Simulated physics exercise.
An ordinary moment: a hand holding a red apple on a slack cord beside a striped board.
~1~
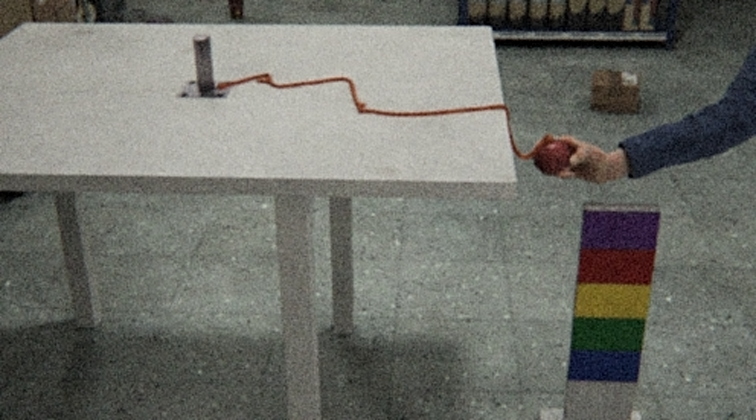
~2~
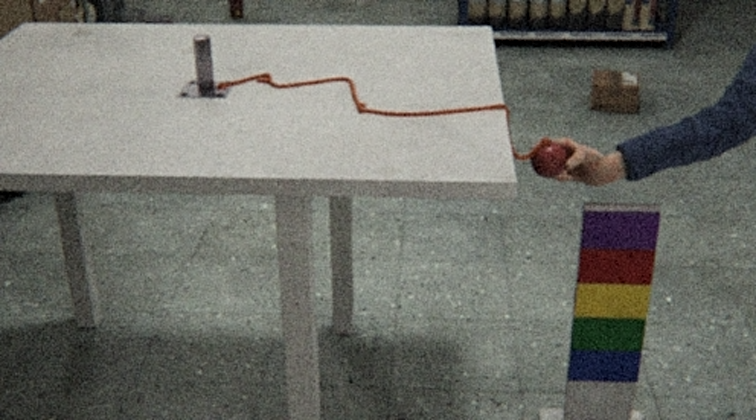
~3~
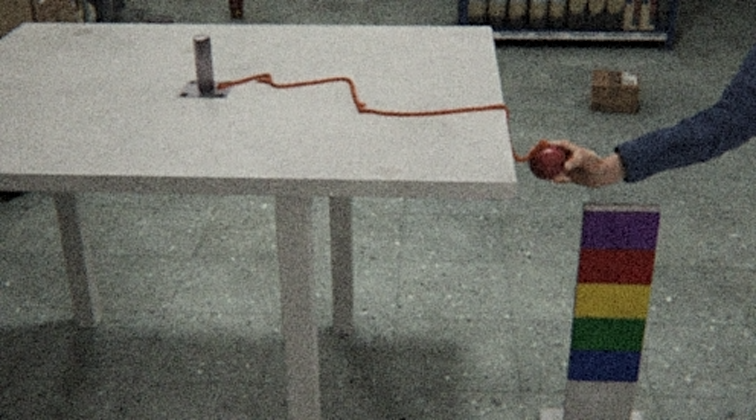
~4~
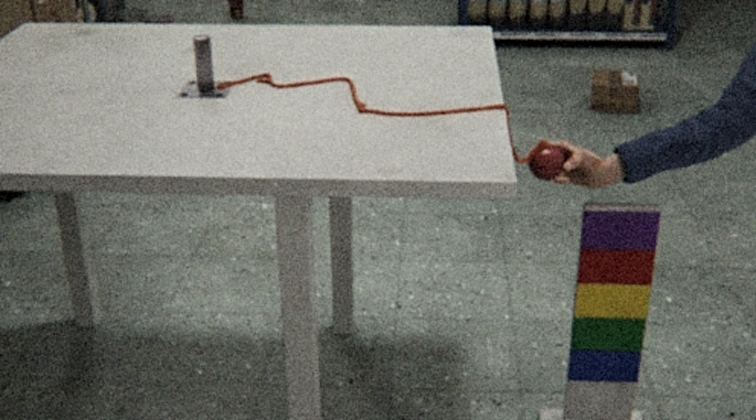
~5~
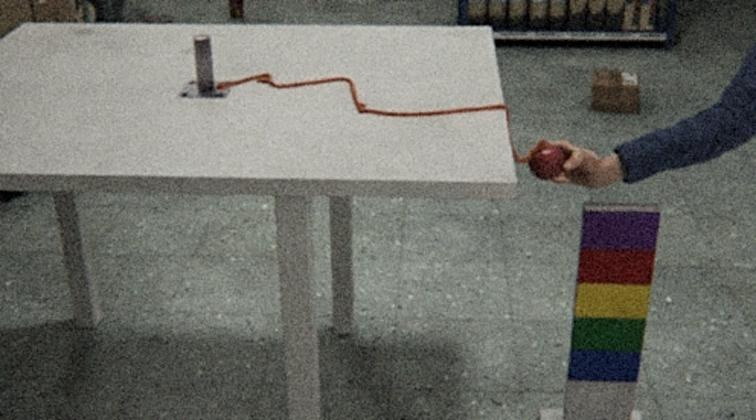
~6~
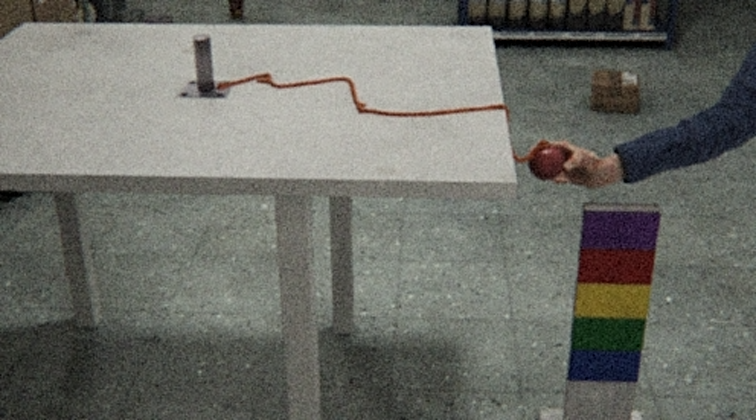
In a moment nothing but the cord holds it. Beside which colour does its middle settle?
Its middle rests at the green band.
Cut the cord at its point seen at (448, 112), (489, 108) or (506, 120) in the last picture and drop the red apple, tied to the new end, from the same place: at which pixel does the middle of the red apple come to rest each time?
In that order: (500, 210), (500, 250) and (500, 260).
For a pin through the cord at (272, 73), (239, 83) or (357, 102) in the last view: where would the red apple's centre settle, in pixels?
About (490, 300), (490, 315) and (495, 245).
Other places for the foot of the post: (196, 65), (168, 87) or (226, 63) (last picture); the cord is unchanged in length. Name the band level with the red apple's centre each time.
It would be yellow; yellow; green.
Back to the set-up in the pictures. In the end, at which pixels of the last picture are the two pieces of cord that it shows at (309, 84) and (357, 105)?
Near (368, 92) and (486, 95).
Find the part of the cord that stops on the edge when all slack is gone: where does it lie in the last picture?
Near (361, 109).
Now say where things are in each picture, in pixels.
In the first frame, red apple (551, 157); purple (621, 232); red (617, 268); yellow (613, 302); green (609, 335); blue (605, 367).
In the second frame, red apple (549, 160); cord through (255, 78) (302, 84) (354, 95) (395, 115) (495, 108).
In the third frame, red apple (546, 162).
In the fourth frame, red apple (546, 162); cord through (255, 78) (302, 84) (354, 95) (395, 115) (495, 108).
In the fifth frame, red apple (546, 162).
In the sixth frame, red apple (546, 162); cord through (255, 78) (302, 84) (354, 95) (395, 115) (495, 108).
Soon after, apple near (503, 294); level with yellow.
Then, apple near (482, 317); level with green.
At rest, apple near (489, 326); level with green. The green one.
